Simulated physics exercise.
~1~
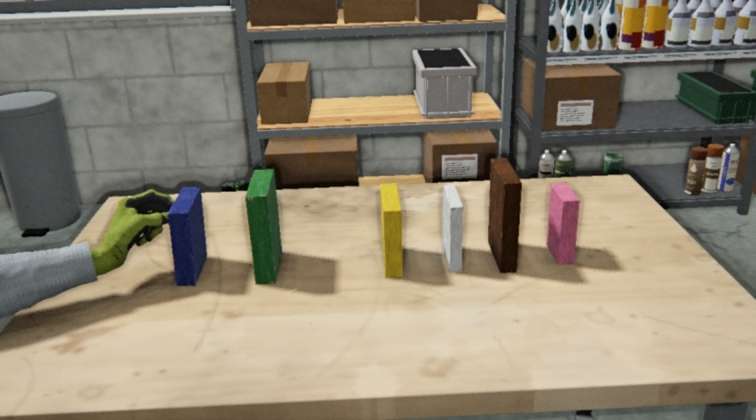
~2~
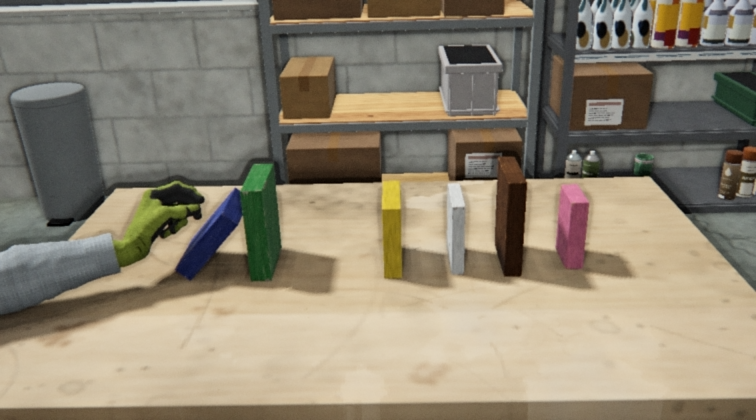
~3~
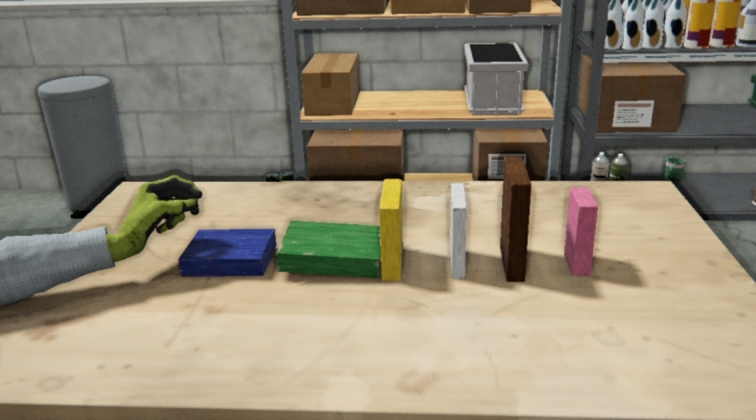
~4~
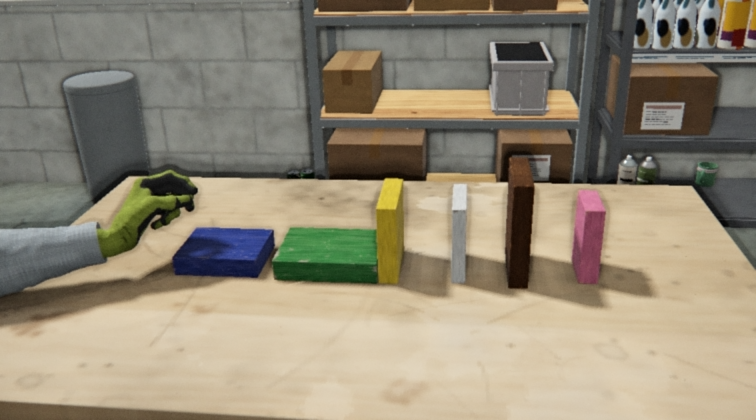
Gloved hand tipping a blue block into a green one, both falling flat while yellow, white, brown and pink pieces stay standing.
